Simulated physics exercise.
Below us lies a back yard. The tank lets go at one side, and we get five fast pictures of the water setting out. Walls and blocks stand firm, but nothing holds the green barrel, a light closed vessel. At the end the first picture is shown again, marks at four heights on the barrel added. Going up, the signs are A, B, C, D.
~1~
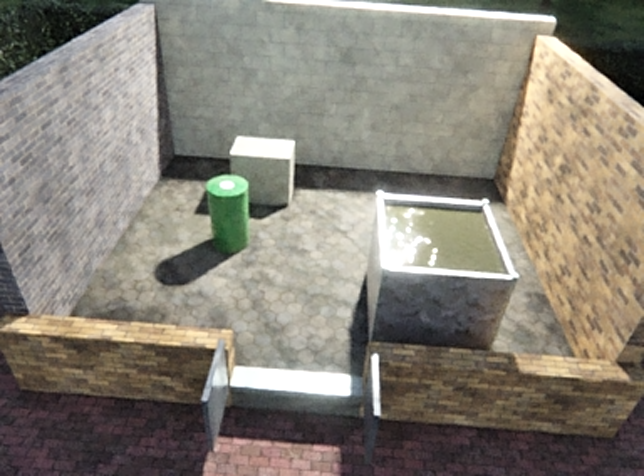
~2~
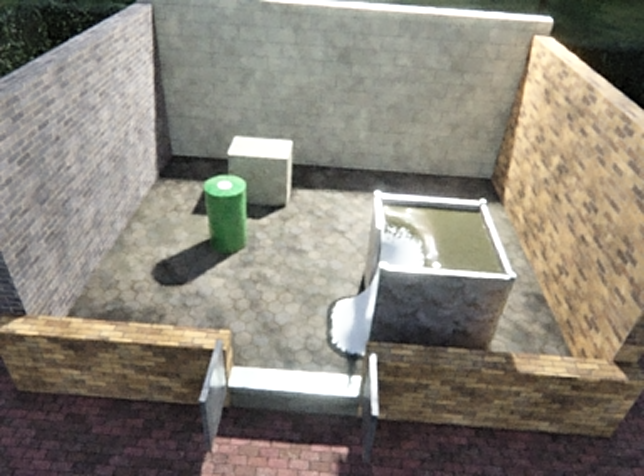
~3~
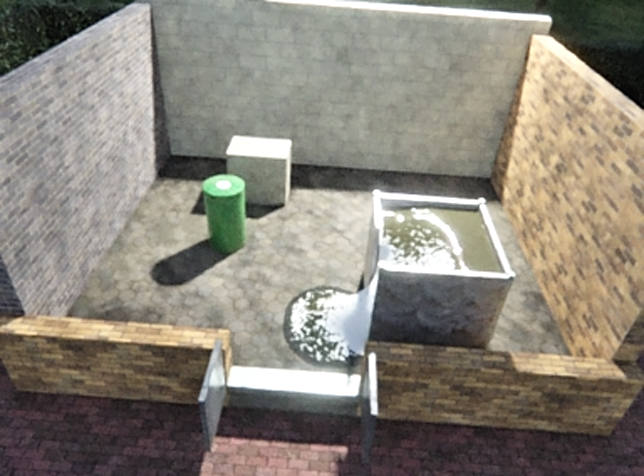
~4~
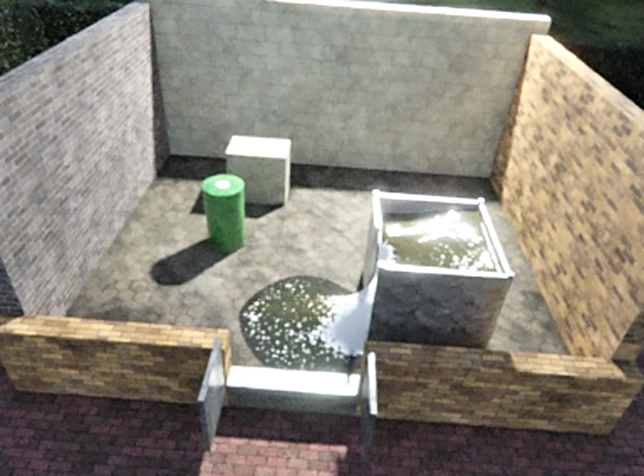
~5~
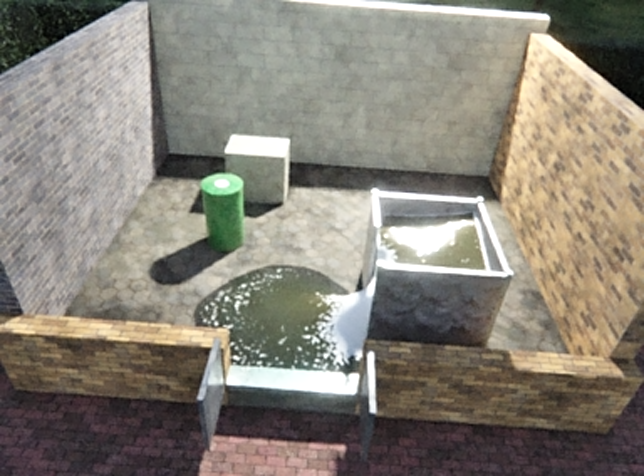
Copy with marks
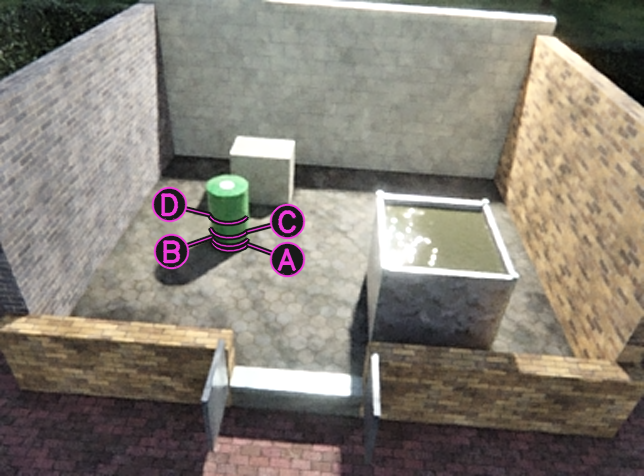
Water pours from the left side of a full, square stone tank in a walled back yard, seen from above the open gate at the front. A green barrel stands left of centre before a pale block, between grey and tan brick walls. The foaming stream spreads a dark puddle leftward across the paving and along the gateway, the tank's level drops slightly, and the view barely shifts.
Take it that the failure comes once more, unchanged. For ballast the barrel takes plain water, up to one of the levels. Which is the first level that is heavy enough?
Go for B.
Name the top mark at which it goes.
Mark A.
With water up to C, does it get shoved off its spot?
No, that is safe.
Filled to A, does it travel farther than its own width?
Yes, clearly.
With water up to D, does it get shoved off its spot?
No, that is safe.
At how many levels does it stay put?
Three of them.
On the marked copy, A at (227, 250); B at (226, 246); C at (226, 237); D at (225, 223); from the bottom up A, B, C, D.
With A, it is pushed about twice its own width away.
With B, it shifts by a finger or two and stays.
With C, it does not move.
With D, it does not move.
